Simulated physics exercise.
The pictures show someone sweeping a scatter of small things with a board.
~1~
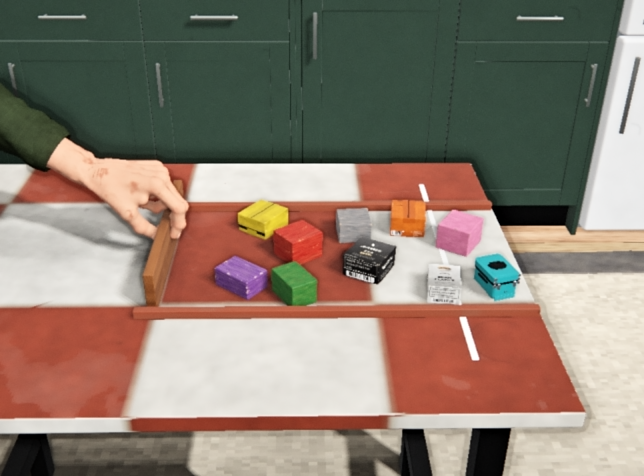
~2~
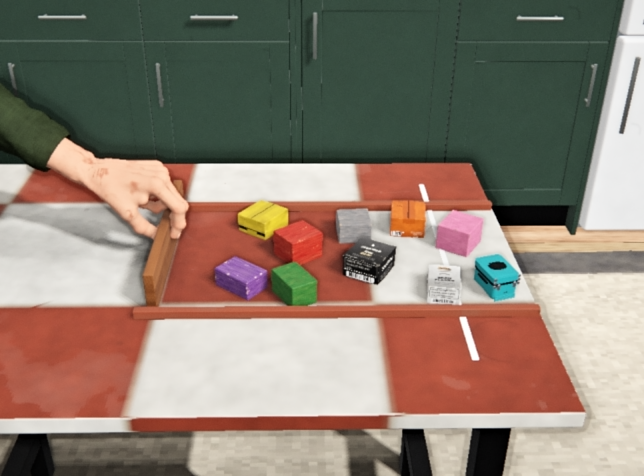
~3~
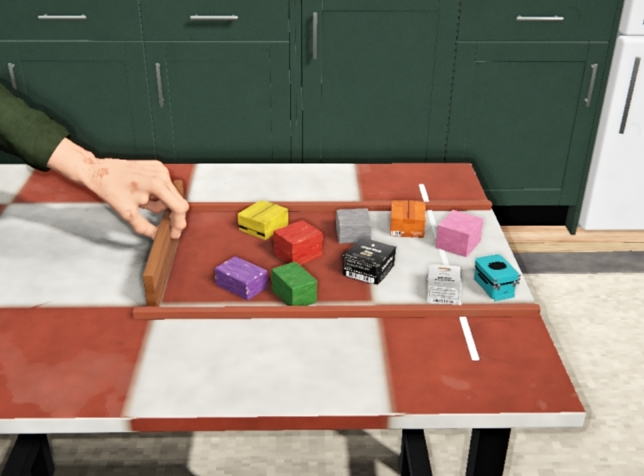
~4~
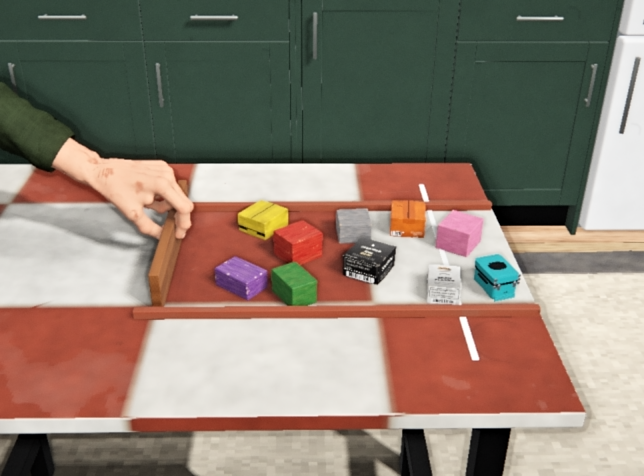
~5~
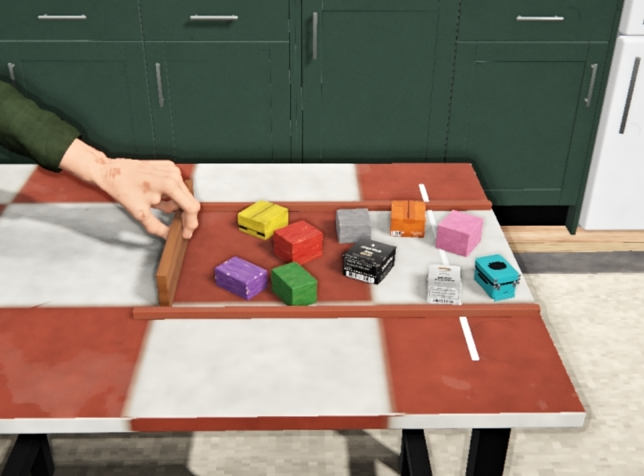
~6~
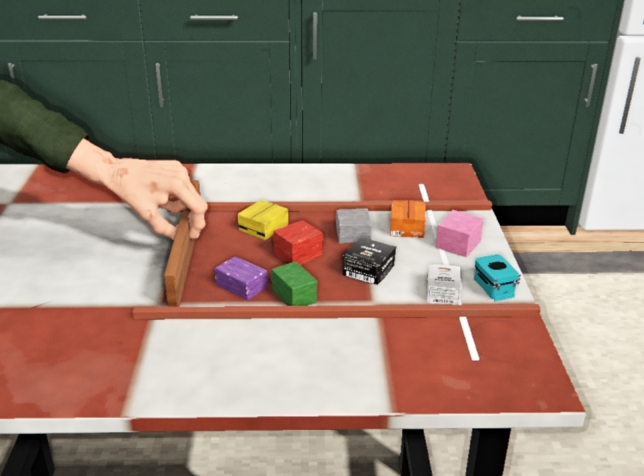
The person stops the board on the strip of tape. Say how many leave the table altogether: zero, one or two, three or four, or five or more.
The number that fall off is one or two.
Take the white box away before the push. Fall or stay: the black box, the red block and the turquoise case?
The black box remains up, the red block holds on, the turquoise case goes over.
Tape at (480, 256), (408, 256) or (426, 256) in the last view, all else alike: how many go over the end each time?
In that order 6, 0 and 1.
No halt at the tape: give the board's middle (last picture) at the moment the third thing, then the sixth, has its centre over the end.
About (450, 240), then (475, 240).
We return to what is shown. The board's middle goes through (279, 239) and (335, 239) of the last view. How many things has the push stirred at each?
At the one place 4, at the other 7.
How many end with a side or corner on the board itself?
It touches 4.
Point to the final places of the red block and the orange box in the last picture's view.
The red block stops around (463, 246); the orange box around (492, 214).
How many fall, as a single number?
The count is 2.
Early on, none off yet; turquoise case at rest near (495, 277); pink block at rest near (460, 233); white box at rest near (444, 284).
Finally, the number that fall off is one or two; lost, pink block and turquoise case.
